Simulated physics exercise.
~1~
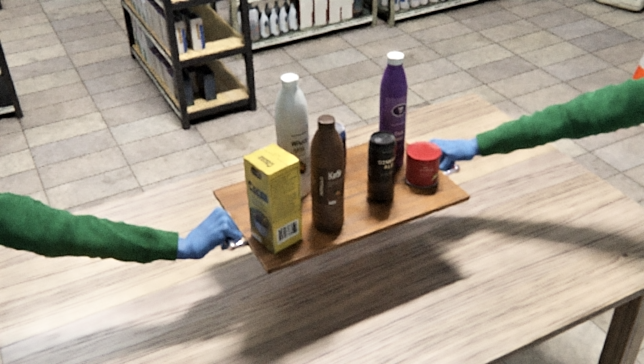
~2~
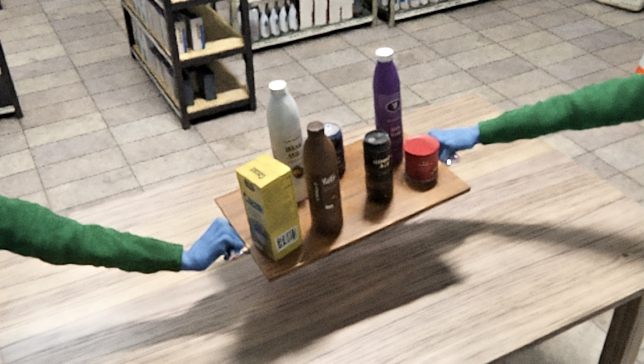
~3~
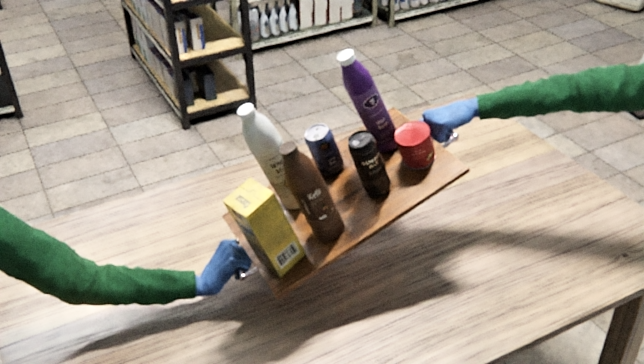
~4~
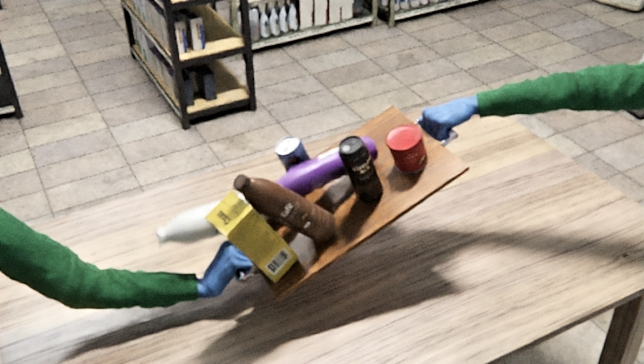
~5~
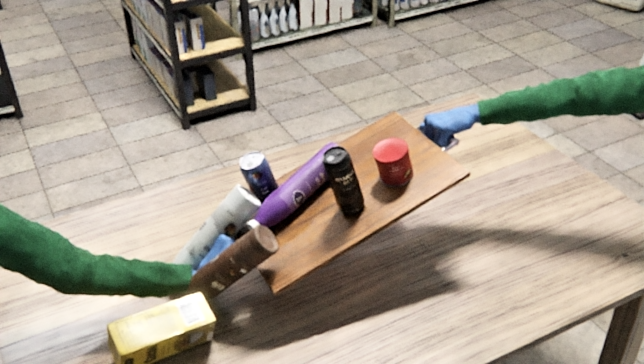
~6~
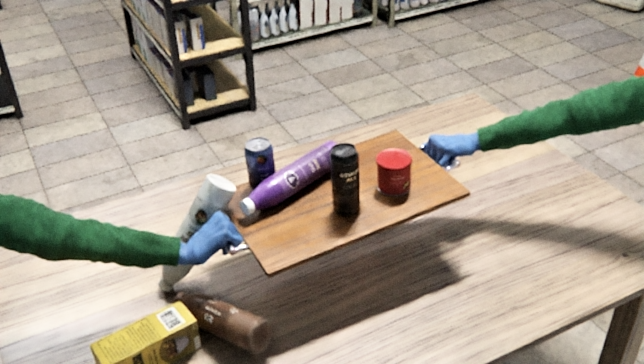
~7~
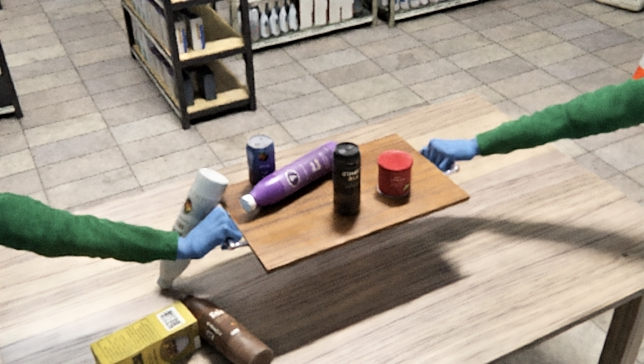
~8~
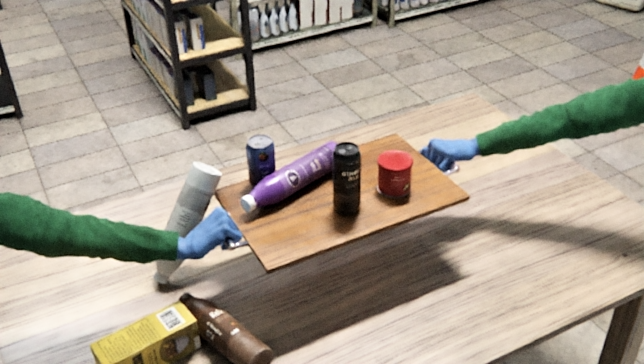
Tray held by two gloved hands tilting down to the left, spilling a carton and two bottles, then levelling with purple bottle toppled.
